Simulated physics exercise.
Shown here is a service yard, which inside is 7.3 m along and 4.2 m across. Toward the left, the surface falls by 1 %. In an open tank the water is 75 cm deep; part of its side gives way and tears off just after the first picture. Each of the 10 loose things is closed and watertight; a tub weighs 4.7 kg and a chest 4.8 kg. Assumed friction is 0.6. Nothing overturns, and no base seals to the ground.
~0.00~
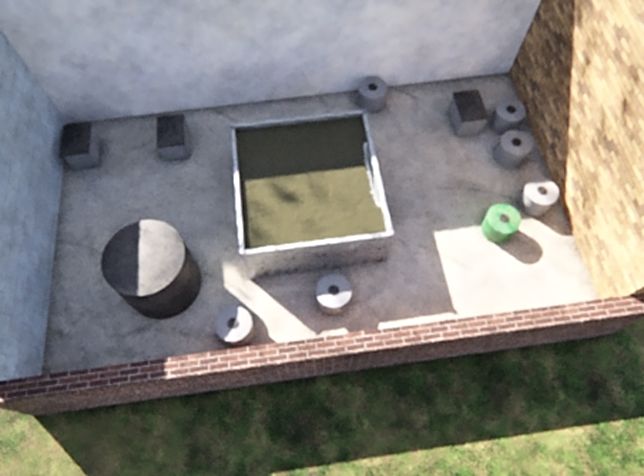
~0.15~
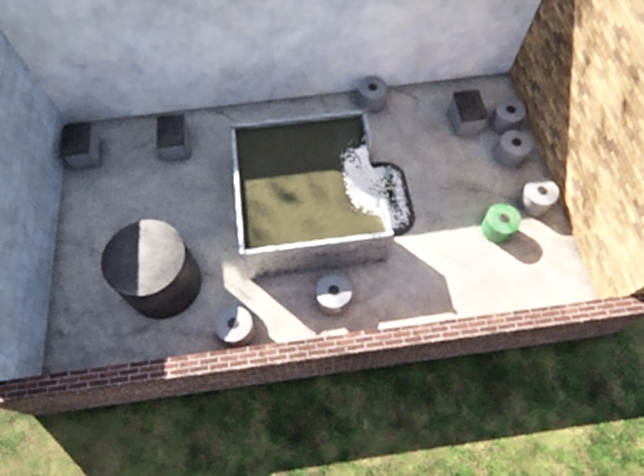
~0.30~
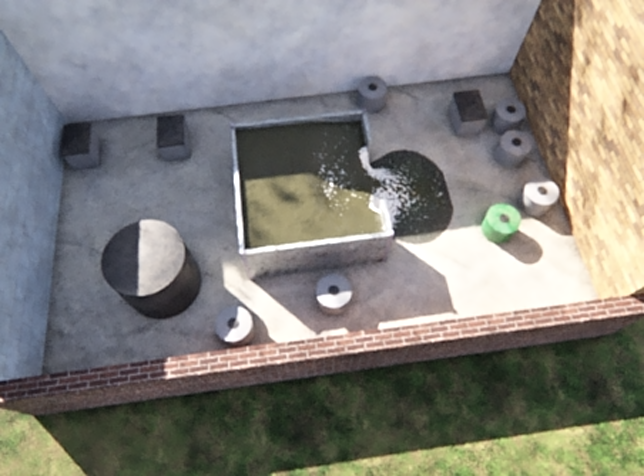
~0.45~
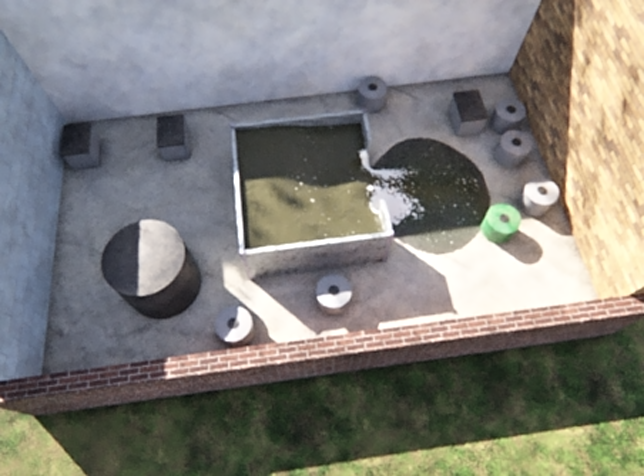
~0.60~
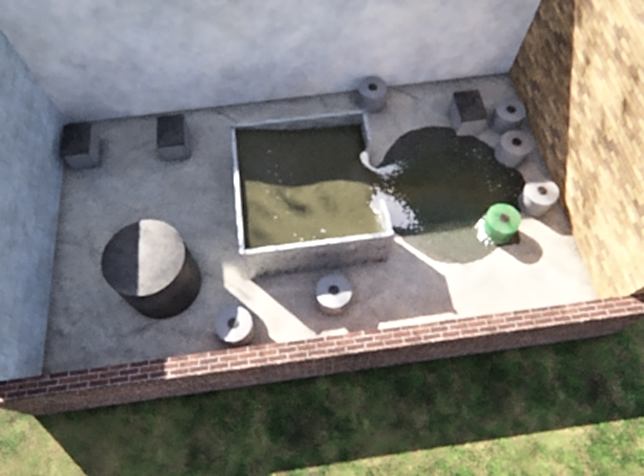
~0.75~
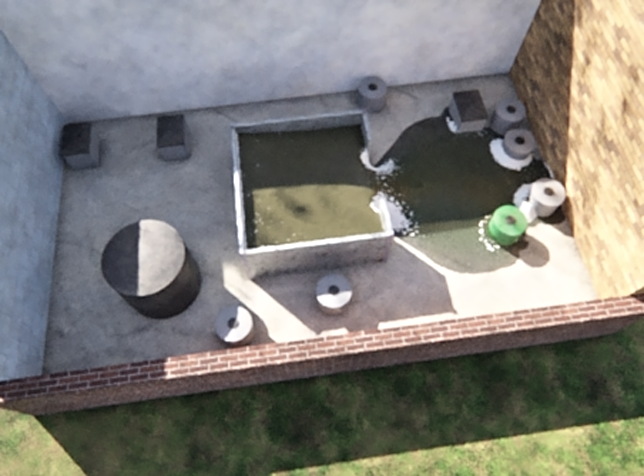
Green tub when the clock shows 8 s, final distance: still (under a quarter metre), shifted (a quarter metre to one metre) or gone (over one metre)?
Gone.
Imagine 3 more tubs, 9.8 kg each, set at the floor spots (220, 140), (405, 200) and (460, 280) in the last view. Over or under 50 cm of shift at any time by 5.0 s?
In turn: Past it, more, over.
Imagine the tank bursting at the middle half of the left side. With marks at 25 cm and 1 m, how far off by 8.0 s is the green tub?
Afterwards the green tub glides a modest way.
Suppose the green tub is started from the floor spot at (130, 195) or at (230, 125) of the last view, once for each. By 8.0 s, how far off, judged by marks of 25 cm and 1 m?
Taken in turn, it glides a modest way and then is carried a long way.
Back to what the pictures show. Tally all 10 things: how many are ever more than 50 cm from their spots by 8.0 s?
Counting them up, I find 10.
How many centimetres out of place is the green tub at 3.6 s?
120 cm, give or take.
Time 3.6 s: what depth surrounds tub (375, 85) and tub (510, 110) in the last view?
First roughly 6 cm, second roughly 10 cm.
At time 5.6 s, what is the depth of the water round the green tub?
Roughly 6 cm at that moment.
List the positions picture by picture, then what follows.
The first frame shows the green tub at (504, 218), on the bottom; 3.5 m2 under water; 0 of 10 have shifted.
The second frame shows the green tub at (504, 218) rests on the ground; water covers 4.1 m2; 0 of 10 have shifted.
The third frame shows the green tub at (504, 218), on the bottom; 5.0 m2 under water; 0 of 10 have shifted.
The fourth frame shows the green tub at (504, 218), on the bottom; water covers 6.1 m2; 0 of 10 have shifted.
The fifth frame shows the green tub at (504, 218) rests on the ground; 7.3 m2 under water; 0 of 10 have shifted.
The sixth frame shows the green tub at (511, 220) rests on the ground, 8 cm from its start; 8.5 m2 under water; 3 of 10 have shifted.
After 1.6 s the green tub is near (593, 273), 1.3 m from its start, afloat; 5 afloat.
After 3.6 s the green tub is near (435, 262), 1.2 m from its start, afloat; 6 afloat.
After 5.6 s the green tub is near (248, 298), 3.6 m from its start, afloat; 8 afloat.
After 8.0 s the green tub is near (59, 337), 5.9 m from its start, afloat; 10 afloat.
